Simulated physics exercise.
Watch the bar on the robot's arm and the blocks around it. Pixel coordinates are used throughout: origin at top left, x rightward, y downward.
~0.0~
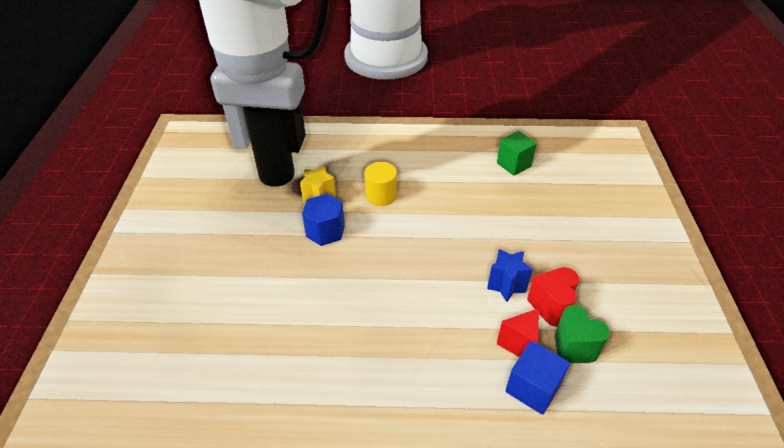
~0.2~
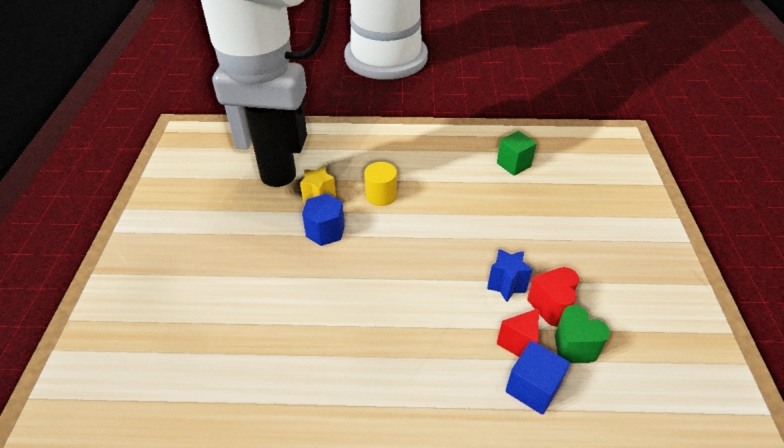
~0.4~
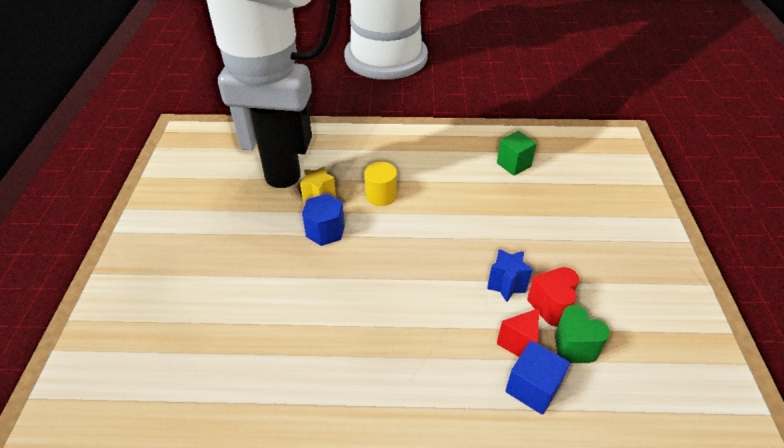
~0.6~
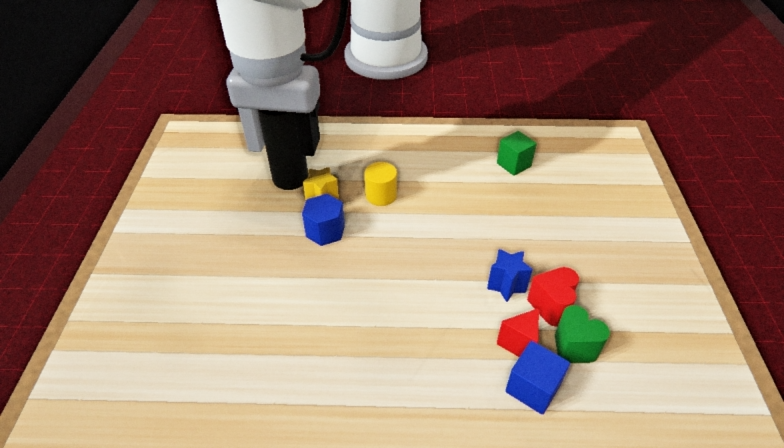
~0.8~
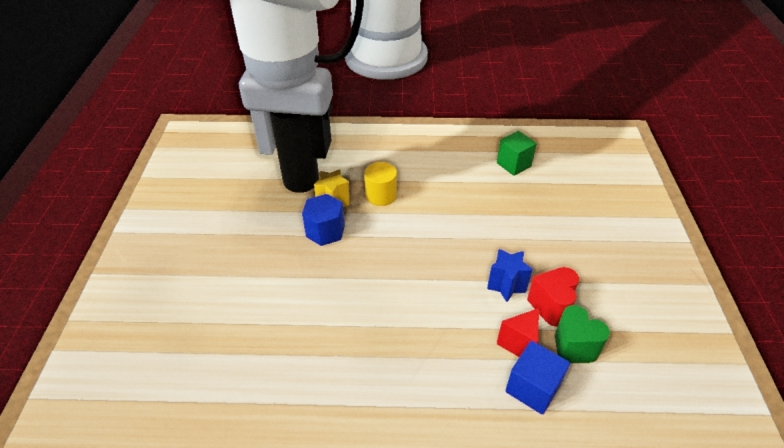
Robot arm moving its black bar slowly right, nudging a yellow star-shaped block toward a yellow cylinder beside a blue block.
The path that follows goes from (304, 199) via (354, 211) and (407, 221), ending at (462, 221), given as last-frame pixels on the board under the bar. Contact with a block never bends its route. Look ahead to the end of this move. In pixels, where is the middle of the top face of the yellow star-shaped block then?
The middle of its upper face will lie at (497, 201).
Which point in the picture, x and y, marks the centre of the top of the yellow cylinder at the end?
I'd say the yellow cylinder ends with its top centre at (404, 171).
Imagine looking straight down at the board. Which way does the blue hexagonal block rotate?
My answer: Clockwise.
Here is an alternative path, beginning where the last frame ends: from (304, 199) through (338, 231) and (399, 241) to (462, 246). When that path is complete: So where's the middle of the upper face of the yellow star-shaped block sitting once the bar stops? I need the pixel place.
Top centre: (357, 190).
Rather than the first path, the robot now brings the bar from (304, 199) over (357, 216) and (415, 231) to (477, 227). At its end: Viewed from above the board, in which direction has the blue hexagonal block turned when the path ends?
Spin direction: Clockwise.
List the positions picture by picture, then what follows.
Bar tip (277, 176); block tops, blue hexagonal block (322, 207); yellow star-shaped block (317, 176); yellow cylinder (381, 172); blue star-shaped block (512, 262), in the first picture.
Bar (279, 177); blocks unchanged, in the second picture.
Bar (283, 178); blocks unchanged, in the third picture.
Bar (291, 180); yellow star-shaped block (320, 177), in the fourth picture.
Bar (302, 182); blue hexagonal block (322, 207); yellow star-shaped block (331, 179); yellow cylinder (381, 172); blue star-shaped block (512, 262), in the fifth picture.
The first path, step by step. One third of the way, bar (353, 193); blue hexagonal block (330, 210), turned 35° clockwise; yellow star-shaped block (384, 190); yellow cylinder (401, 171).
Two thirds of the way, bar (408, 203); blue hexagonal block (330, 210), turned 35° clockwise; yellow star-shaped block (440, 200); yellow cylinder (404, 171).
At the end, bar (464, 204); blue hexagonal block (330, 210), turned 35° clockwise; yellow star-shaped block (497, 201); yellow cylinder (404, 171); blue star-shaped block in place.
